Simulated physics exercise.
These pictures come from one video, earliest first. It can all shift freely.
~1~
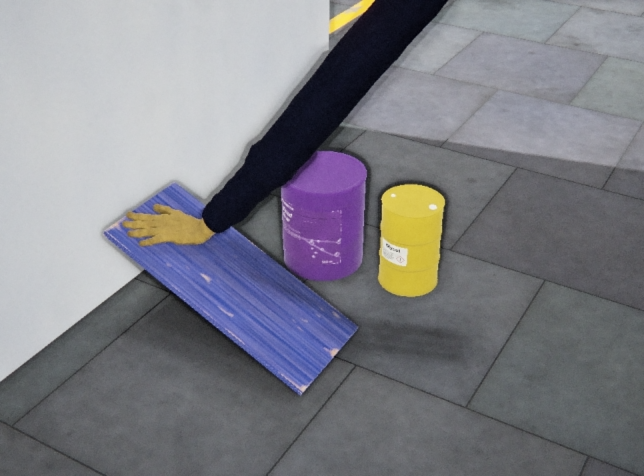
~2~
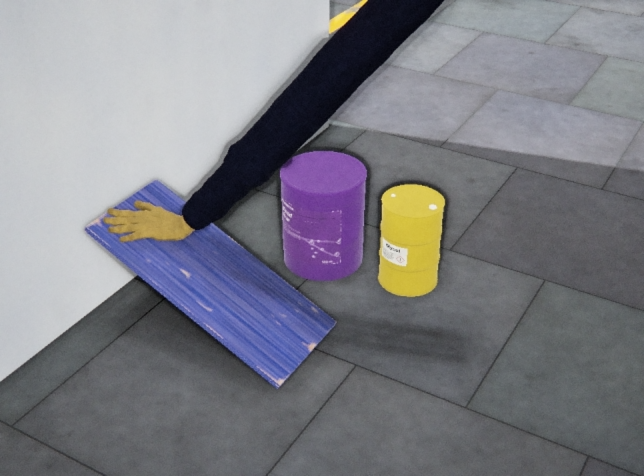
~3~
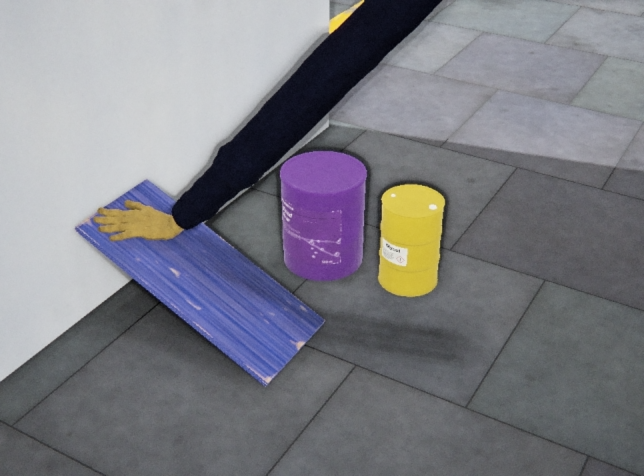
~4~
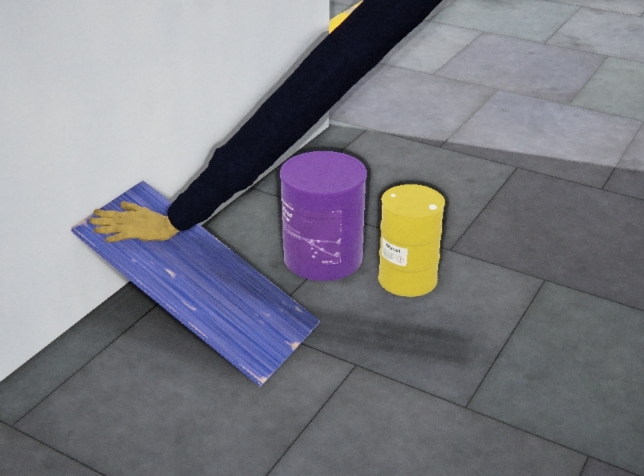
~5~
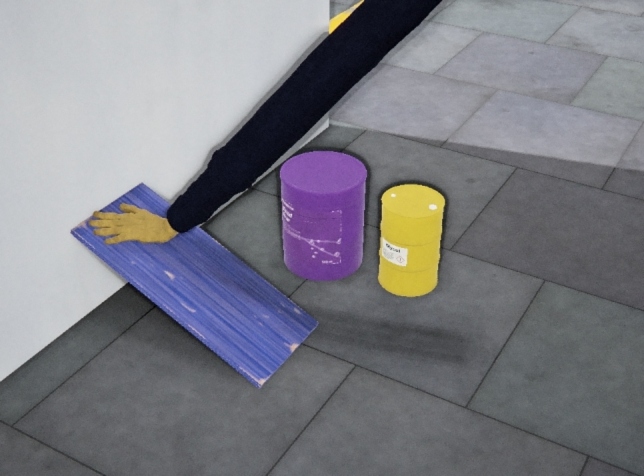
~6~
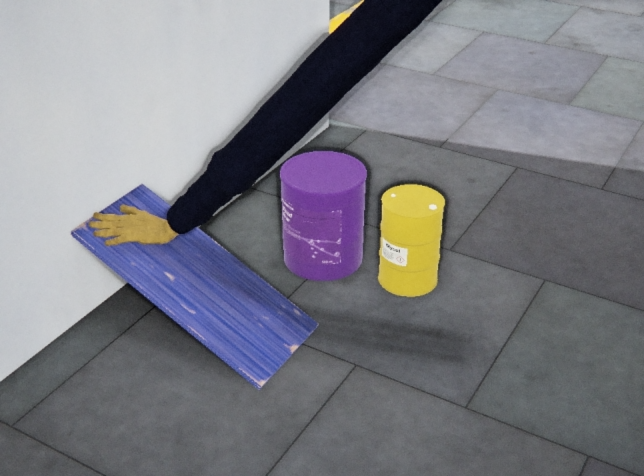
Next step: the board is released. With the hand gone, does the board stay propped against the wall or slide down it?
Shifting.
Then, 0.40 s past the last view, blue board sunk by 21° near (209, 317).
Then, 0.70 s past the last view, blue board sunk by 25° near (211, 324).
Finally, moved from the start, blue board; the other 2 still in place. Final places as the last picture's camera would see them, blue board near (211, 324). The board slips out.
